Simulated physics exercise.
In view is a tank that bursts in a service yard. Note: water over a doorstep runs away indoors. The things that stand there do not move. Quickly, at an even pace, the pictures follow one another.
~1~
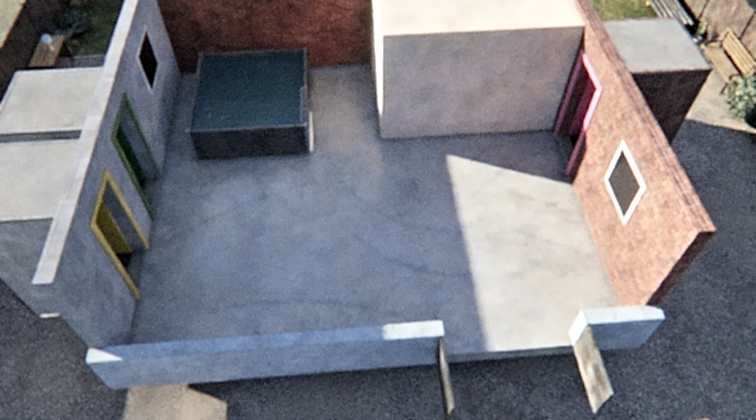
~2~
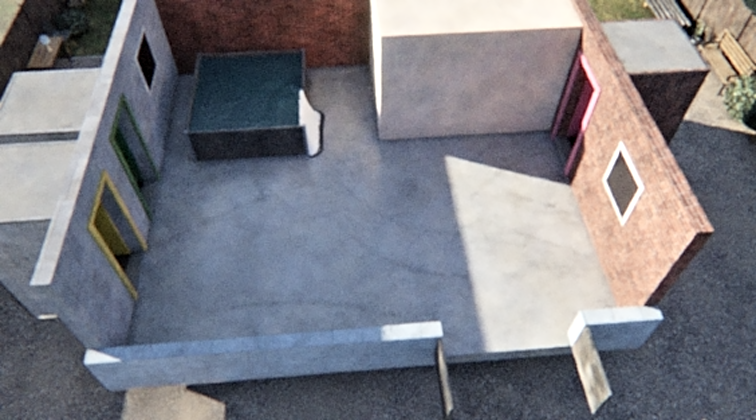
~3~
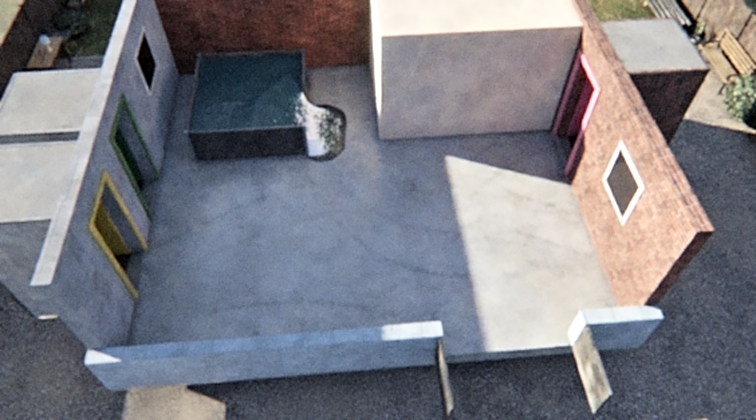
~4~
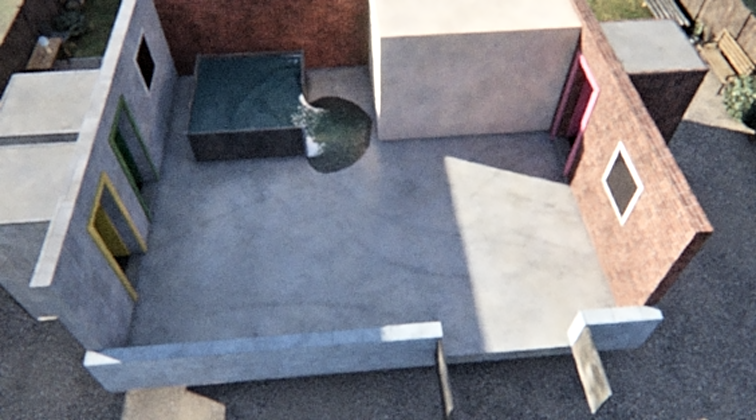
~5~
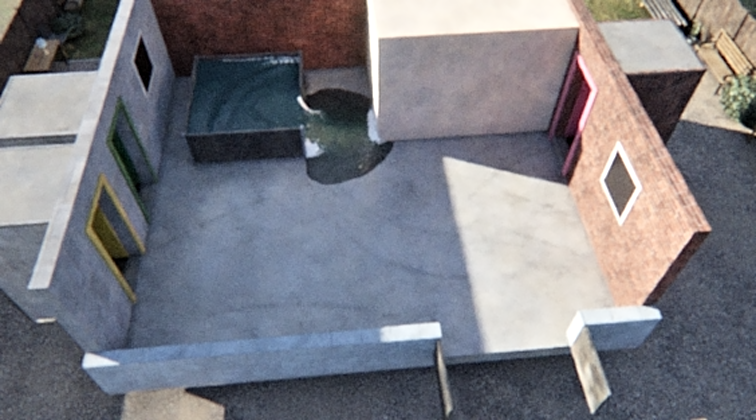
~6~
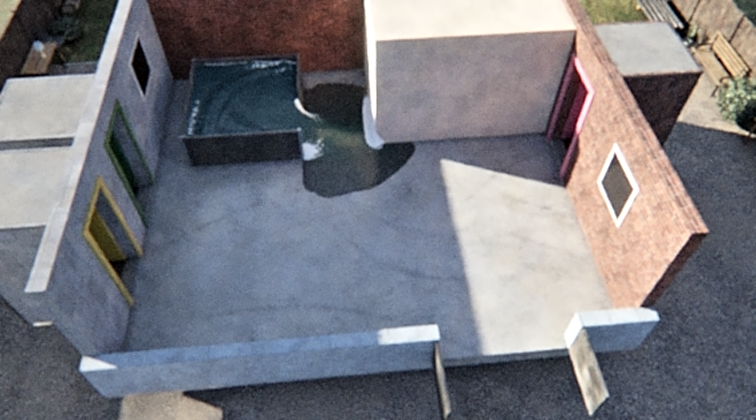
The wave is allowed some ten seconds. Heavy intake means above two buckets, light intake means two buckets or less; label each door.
Labels: Pink door: Light, green door: Light, yellow door: Light.
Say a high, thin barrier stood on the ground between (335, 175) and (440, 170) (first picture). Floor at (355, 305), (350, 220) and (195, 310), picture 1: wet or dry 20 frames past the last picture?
The first is still bare, the second still bare and the third still bare.
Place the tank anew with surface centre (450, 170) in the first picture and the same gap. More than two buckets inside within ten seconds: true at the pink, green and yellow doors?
Pink tops the limit, green misses the limit and yellow tops the limit.
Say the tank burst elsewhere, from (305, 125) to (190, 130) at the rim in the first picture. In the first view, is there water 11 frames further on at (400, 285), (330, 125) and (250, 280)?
Going through them, the first would be submerged, the next still bare and the last submerged.
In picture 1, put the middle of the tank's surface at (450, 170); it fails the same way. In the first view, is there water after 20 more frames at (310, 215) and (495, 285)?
Spared, soaked.
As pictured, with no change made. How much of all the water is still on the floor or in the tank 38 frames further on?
Near 90 in a hundred.
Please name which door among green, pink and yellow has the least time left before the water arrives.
I pick the pink door.
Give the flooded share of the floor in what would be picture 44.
I make it 75 per cent.
A moment on, water covers 20 % of the floor; the pink door not reached, the green door not reached, the yellow door not reached.
Next, water covers 40 % of the floor; the pink door wet at the sill, nothing in, the green door not reached, the yellow door not reached.
Then, water covers 55 % of the floor; the pink door wet at the sill, nothing in, the green door not reached, the yellow door not reached.
Later, water covers 75 % of the floor; the pink door wet at the sill, nothing in, the green door wet at the sill, nothing in, the yellow door wet at the sill, nothing in.
In the end, water covers 90 % of the floor; the pink door wet at the sill, nothing in, the green door wet at the sill, nothing in, the yellow door wet at the sill, nothing in.
